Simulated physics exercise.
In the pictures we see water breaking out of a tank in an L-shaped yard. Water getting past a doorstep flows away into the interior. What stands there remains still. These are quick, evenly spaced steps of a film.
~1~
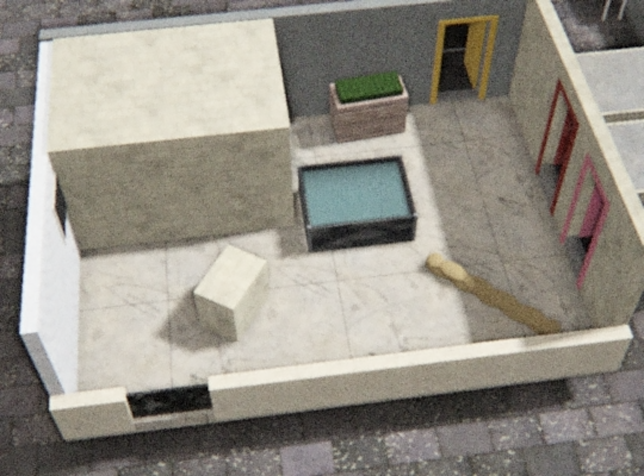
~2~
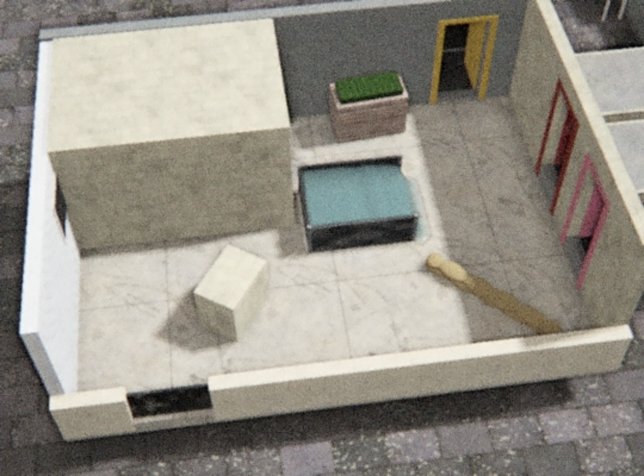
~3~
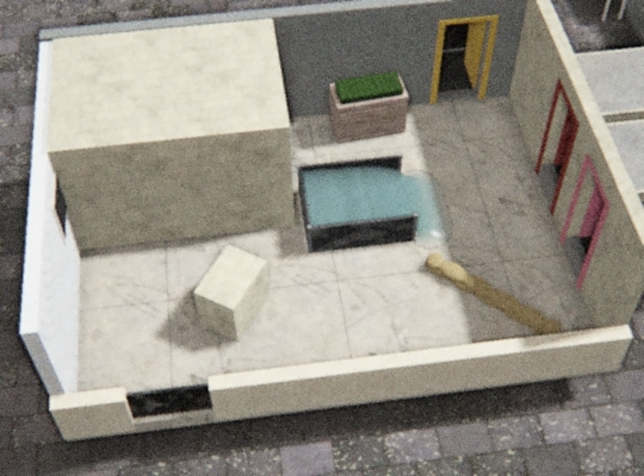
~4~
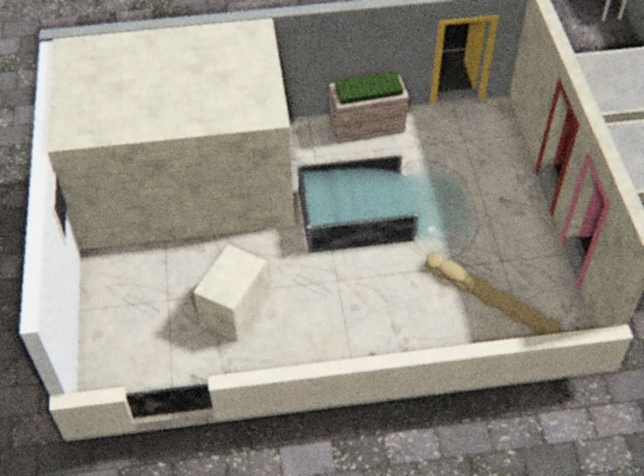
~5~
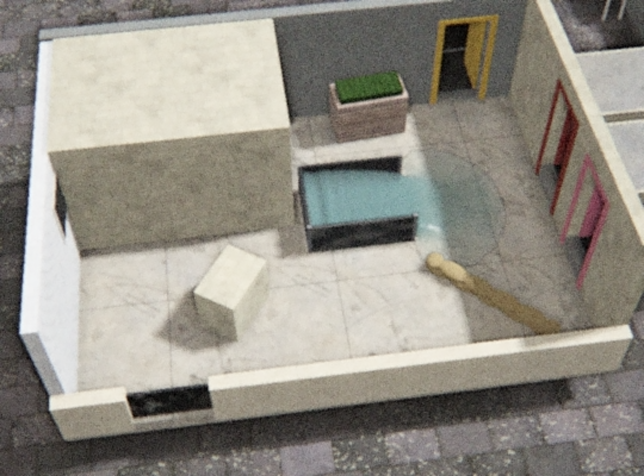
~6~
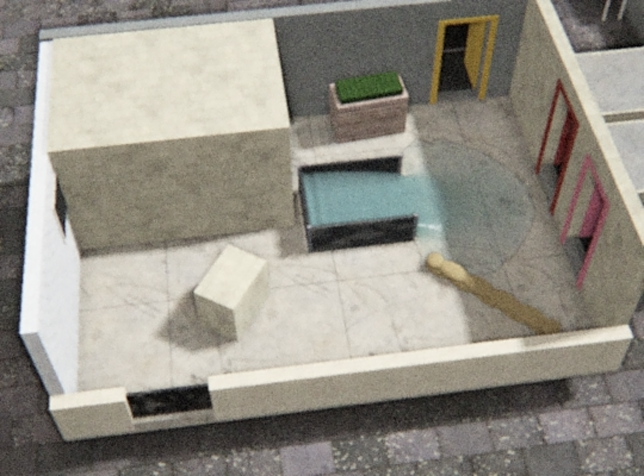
Water pours from the right side of a tank and spreads across the yard floor.
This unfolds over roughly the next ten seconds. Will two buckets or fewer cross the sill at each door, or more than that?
In the end the pink door does not pass two buckets; the yellow door passes two buckets; the red door does not pass two buckets.
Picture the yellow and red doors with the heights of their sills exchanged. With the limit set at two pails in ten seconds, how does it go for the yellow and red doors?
Note - yellow door: Does not overflow; red door: Spills past the limit.
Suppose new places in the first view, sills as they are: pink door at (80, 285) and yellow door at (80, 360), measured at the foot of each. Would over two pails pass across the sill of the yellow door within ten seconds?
Note: Yellow lets in too little.
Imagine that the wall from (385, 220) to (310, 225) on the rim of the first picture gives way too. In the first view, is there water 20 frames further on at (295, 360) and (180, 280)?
The first spot is swamped, the second spared.
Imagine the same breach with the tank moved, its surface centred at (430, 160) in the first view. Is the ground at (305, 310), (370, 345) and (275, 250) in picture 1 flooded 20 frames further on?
Spared, spared, spared.
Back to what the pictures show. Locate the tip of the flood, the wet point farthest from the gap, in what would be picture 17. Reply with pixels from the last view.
(597, 352).
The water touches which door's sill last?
It's the yellow-painted one.
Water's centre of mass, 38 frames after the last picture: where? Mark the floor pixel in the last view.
My pick is pixel (460, 225).
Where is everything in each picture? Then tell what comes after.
The tank at (356, 194) is whole and still, in the first picture.
The front is at (418, 242), out from the gap at (405, 202), in the second picture.
Water pours out at (405, 203) and has run to (430, 178), in the third picture.
Water pours out at (405, 204) and has run to (472, 233), in the fourth picture.
Water pours out at (405, 204) and has run to (502, 214), in the fifth picture.
Water pours out at (405, 205) and has run to (529, 209), in the sixth picture.
A moment on, water covers 25 % of the floor; the pink door wet at the sill, nothing in, the yellow door not reached, the red door wet at the sill, nothing in.
Next, water covers 30 % of the floor; the pink door wet at the sill, nothing in, the yellow door wet at the sill, nothing in, the red door wet at the sill, nothing in.
Then, water covers 35 % of the floor; the pink door wet at the sill, nothing in, the yellow door under two buckets in, the red door wet at the sill, nothing in.
Later, water covers 65 % of the floor; the pink door wet at the sill, nothing in, the yellow door over two buckets in, the red door wet at the sill, nothing in.
In the end, water covers 80 % of the floor; the pink door wet at the sill, nothing in, the yellow door over two buckets in, the red door wet at the sill, nothing in.
